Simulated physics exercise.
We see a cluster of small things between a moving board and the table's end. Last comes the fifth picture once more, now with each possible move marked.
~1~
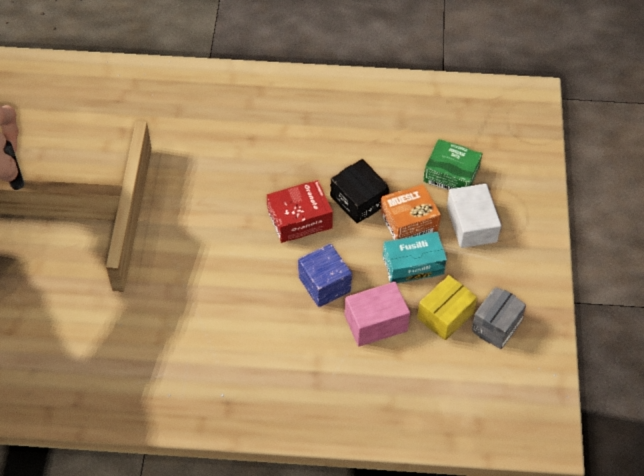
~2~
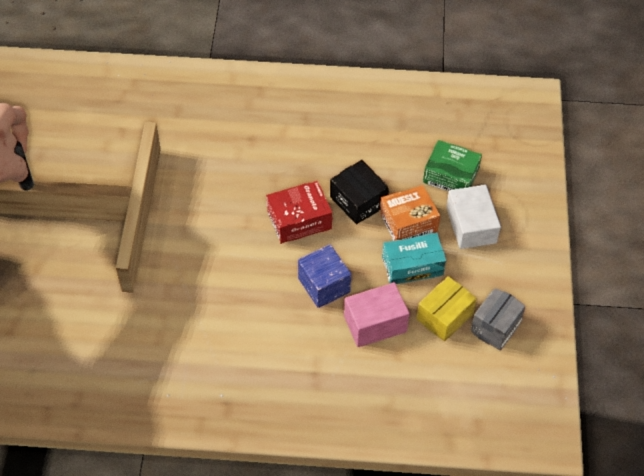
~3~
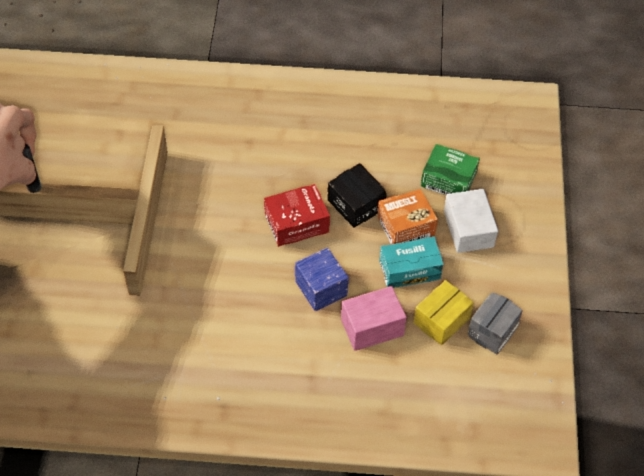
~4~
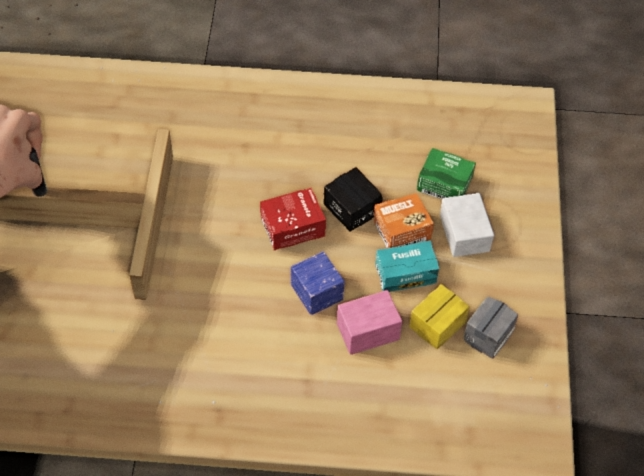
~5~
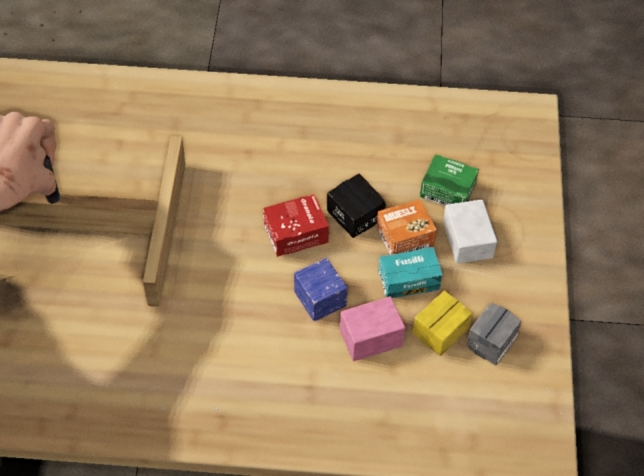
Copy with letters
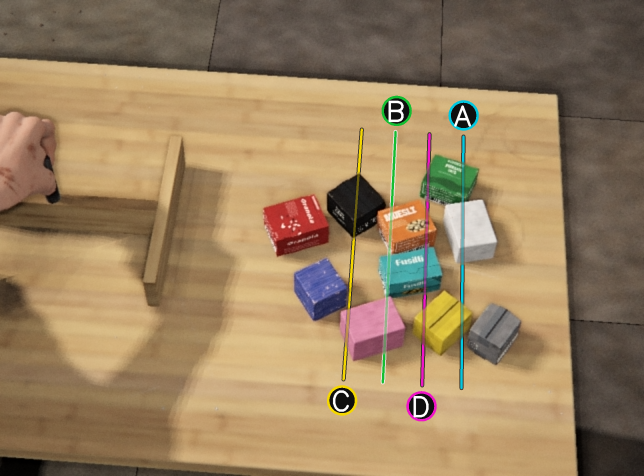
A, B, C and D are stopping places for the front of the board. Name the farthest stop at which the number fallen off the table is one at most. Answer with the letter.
Up to line A.
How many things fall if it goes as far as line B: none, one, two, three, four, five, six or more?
The count is none.
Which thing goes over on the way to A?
The white block goes over.
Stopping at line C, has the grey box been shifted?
By then, no.
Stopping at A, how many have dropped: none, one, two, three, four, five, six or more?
In all, one.
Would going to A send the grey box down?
No.
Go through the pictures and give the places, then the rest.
The first picture shows black box (360, 191); green box (453, 167); orange packet (410, 213).
The second picture shows board (137, 192); grey box (498, 319).
The third picture shows board (145, 195); blue block (321, 280).
The fourth picture shows board (150, 199); yellow box (439, 317).
The fifth picture shows board (163, 206); red box (296, 225); black box (356, 205); green box (449, 183).
On the marked copy, A at (463, 253); B at (390, 248); C at (353, 245); D at (426, 250).
Following A. Soon after the start, board (271, 214); red box (311, 229); grey box (494, 334).
Later, board (377, 221); white block (505, 239); orange packet (462, 233).
In the end, board (461, 227); white block over the edge; orange packet (545, 242); one fallen.
As for the rest, B is within the limit but short; C is within the limit but short; D is within the limit but short.
